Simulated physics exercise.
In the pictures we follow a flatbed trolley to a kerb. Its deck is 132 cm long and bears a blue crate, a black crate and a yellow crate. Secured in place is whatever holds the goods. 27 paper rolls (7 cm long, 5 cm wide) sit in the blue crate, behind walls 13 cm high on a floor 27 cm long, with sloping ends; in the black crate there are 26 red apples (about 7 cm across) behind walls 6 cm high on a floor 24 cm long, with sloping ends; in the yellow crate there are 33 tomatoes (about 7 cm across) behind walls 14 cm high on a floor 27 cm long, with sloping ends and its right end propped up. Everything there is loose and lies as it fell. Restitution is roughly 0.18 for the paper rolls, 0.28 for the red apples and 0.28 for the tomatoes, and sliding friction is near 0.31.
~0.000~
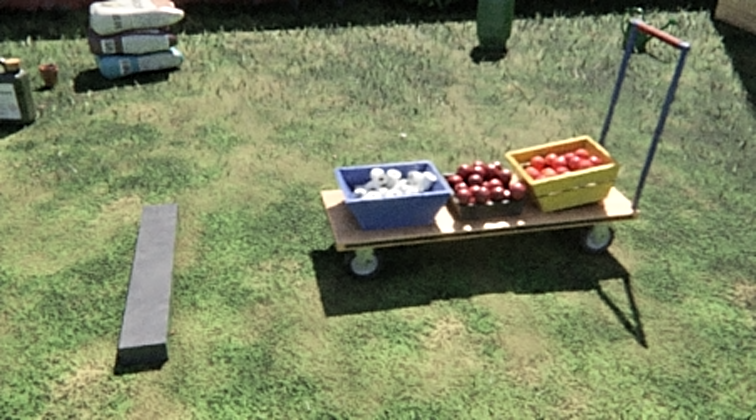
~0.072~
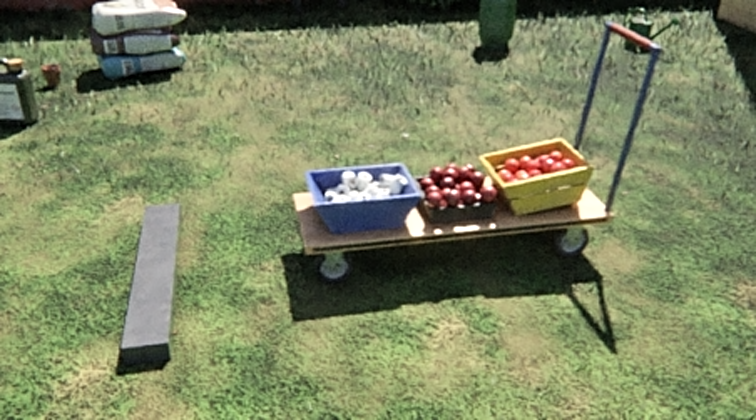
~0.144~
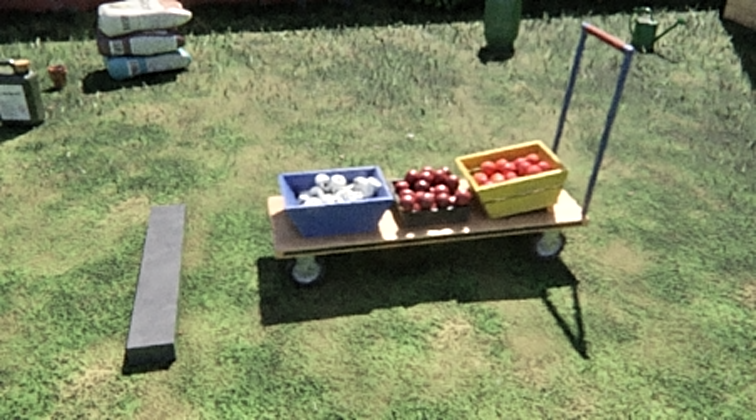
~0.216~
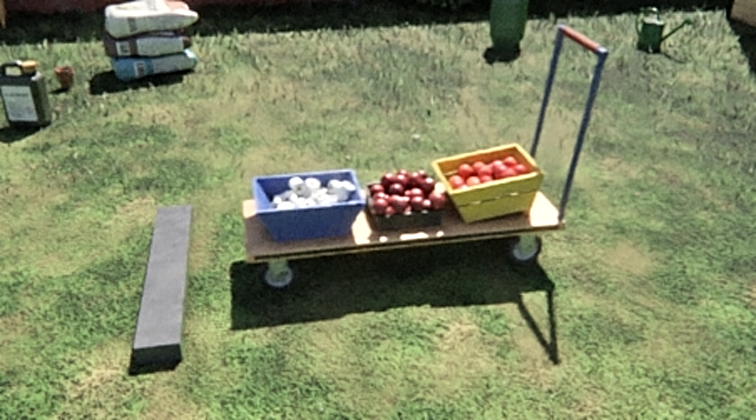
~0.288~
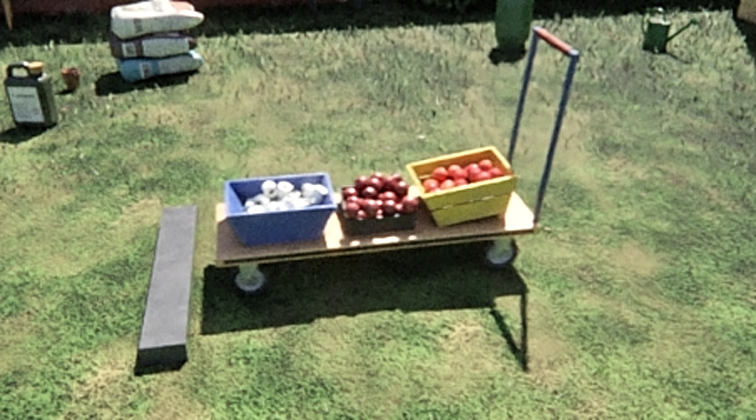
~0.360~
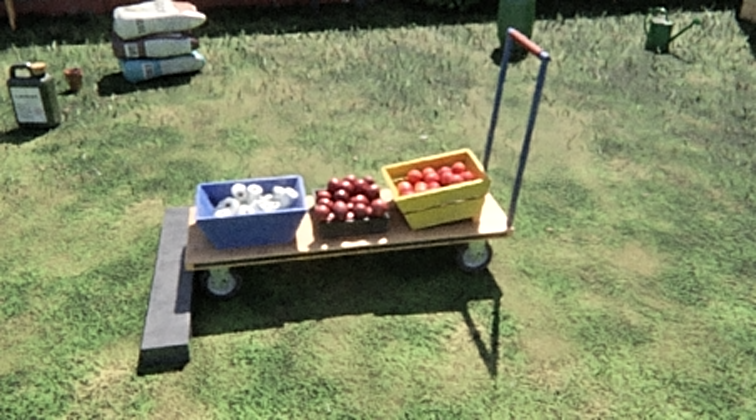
Flatbed trolley carrying blue, black and yellow crates of white rolls, red apples and tomatoes rolling left across grass to a dark kerb.
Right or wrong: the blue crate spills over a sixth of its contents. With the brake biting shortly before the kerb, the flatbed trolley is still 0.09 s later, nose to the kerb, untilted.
Wrong, under a sixth spills.
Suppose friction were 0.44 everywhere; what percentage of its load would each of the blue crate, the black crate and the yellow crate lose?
Blue crate 0, black crate 40, yellow crate 0 per cent.
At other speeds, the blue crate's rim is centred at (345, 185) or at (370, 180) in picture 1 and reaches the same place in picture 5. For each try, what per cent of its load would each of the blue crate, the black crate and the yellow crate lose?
Per cent lost, first try then second - blue crate: 0, 0; black crate: 30, 40; yellow crate: 0, 0.
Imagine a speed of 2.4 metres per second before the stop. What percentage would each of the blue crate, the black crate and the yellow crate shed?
Blue crate 0 %, black crate 50 %, yellow crate 10 %.
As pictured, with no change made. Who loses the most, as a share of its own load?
That's the black crate.
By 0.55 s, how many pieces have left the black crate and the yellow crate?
Estimate at that time - black crate 8, yellow crate 0, give or take.
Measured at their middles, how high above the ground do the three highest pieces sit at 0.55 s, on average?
Roughly 40 centimetres.
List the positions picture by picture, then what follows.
In the first frame (we follow the rim corner now nearest the camera; the camera pans a little), blue crate at (349, 201); black crate at (462, 206); 70 cm still to roll; nothing out yet.
Blue crate at (317, 204); black crate at (433, 209); 56 cm still to roll, in the second frame.
Blue crate at (287, 207); black crate at (405, 212); 43 cm still to roll, in the third frame.
Blue crate at (258, 211); black crate at (378, 216); 29 cm still to roll, in the fourth frame.
Blue crate at (228, 215); black crate at (350, 220); 16 cm still to roll, in the fifth frame.
Blue crate at (197, 219); black crate at (322, 223); stopping; nothing out yet, in the sixth frame.
After 0.43 s, 0 of 27 out of the blue crate, 2 of 26 out of the black crate and 0 of 33 out of the yellow crate.
After 0.55 s, 0 of 27 out of the blue crate, 8 of 26 out of the black crate and 0 of 33 out of the yellow crate.
After 0.78 s, 0 of 27 out of the blue crate, 11 of 26 out of the black crate and 0 of 33 out of the yellow crate.
Outcome (at 1.28 s), 0 of 27 out of the blue crate, 11 of 26 out of the black crate and 0 of 33 out of the yellow crate. Asked share, 0 of 27, 0 per cent.
